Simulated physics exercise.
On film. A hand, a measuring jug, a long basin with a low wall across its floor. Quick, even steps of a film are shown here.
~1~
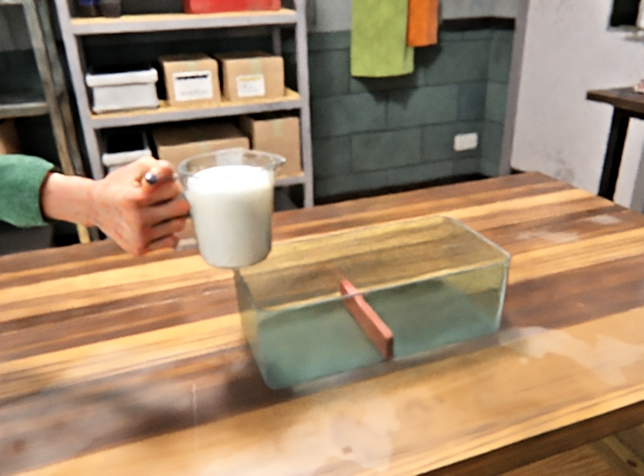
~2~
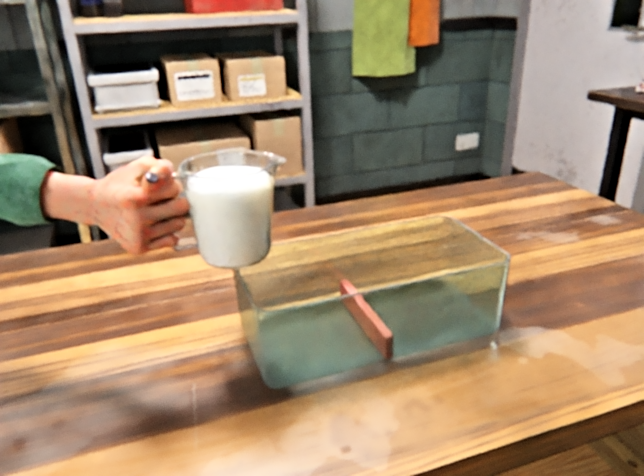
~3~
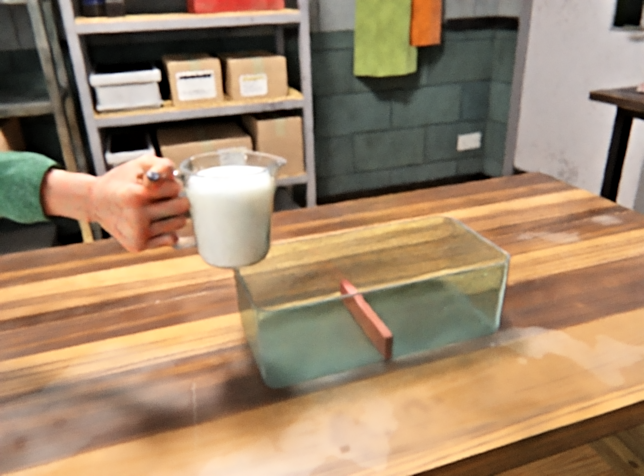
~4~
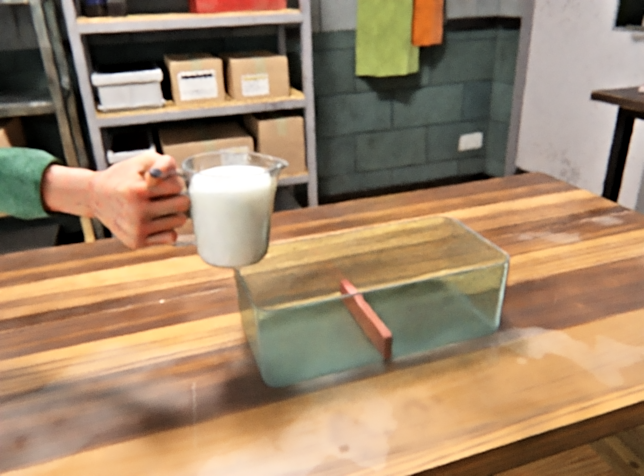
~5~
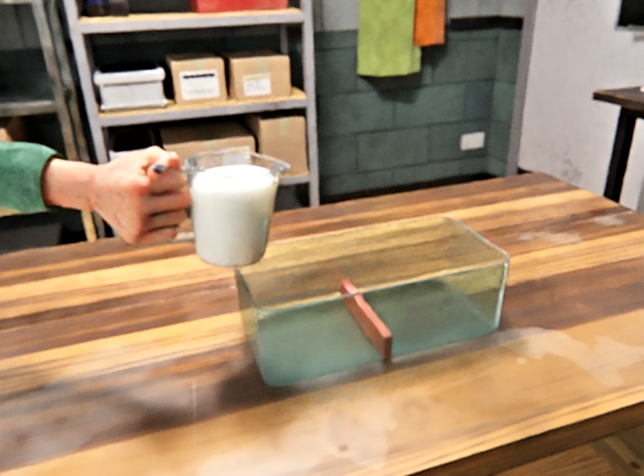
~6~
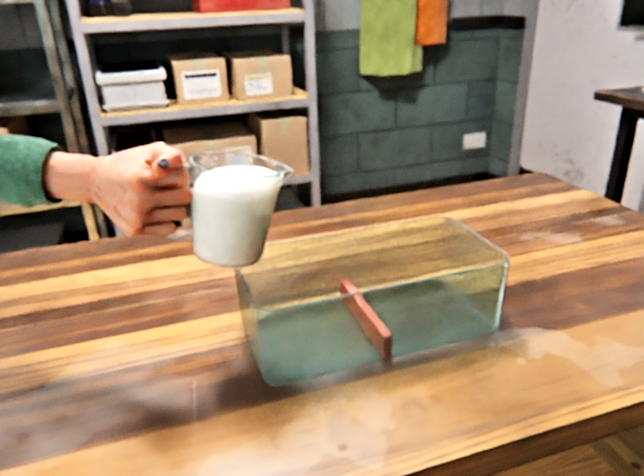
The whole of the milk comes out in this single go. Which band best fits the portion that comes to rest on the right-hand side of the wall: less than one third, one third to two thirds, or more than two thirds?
It is less than one third.
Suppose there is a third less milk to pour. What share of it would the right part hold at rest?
About 5 in a hundred.
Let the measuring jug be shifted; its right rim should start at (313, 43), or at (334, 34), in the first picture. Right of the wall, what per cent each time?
One after the other: 85 %, 90 %.
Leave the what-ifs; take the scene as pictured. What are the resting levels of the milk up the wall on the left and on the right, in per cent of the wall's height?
On the left it is 60 per cent, on the right 0.
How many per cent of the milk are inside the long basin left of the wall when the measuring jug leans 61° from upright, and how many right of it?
Left: Roughly 10 %; right: Roughly 0 %.
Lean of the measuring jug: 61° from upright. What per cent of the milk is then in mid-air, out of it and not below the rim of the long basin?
15 per cent.
A moment on, the measuring jug is tipped part way and 79 per cent is still to pour, 8 is left of the wall and 0 right of it.
Next, the measuring jug is tipped on its side and 26 per cent is still to pour, 61 is left of the wall and 1 right of it.
Then the measuring jug is tipped right over and 1 per cent is still to pour, 91 is left of the wall and 5 right of it.
Later the measuring jug is tipped right over and 0 per cent is still to pour, 94 is left of the wall and 5 right of it.
At rest 94 per cent lies left of the wall, 5 right of it and 1 outside.
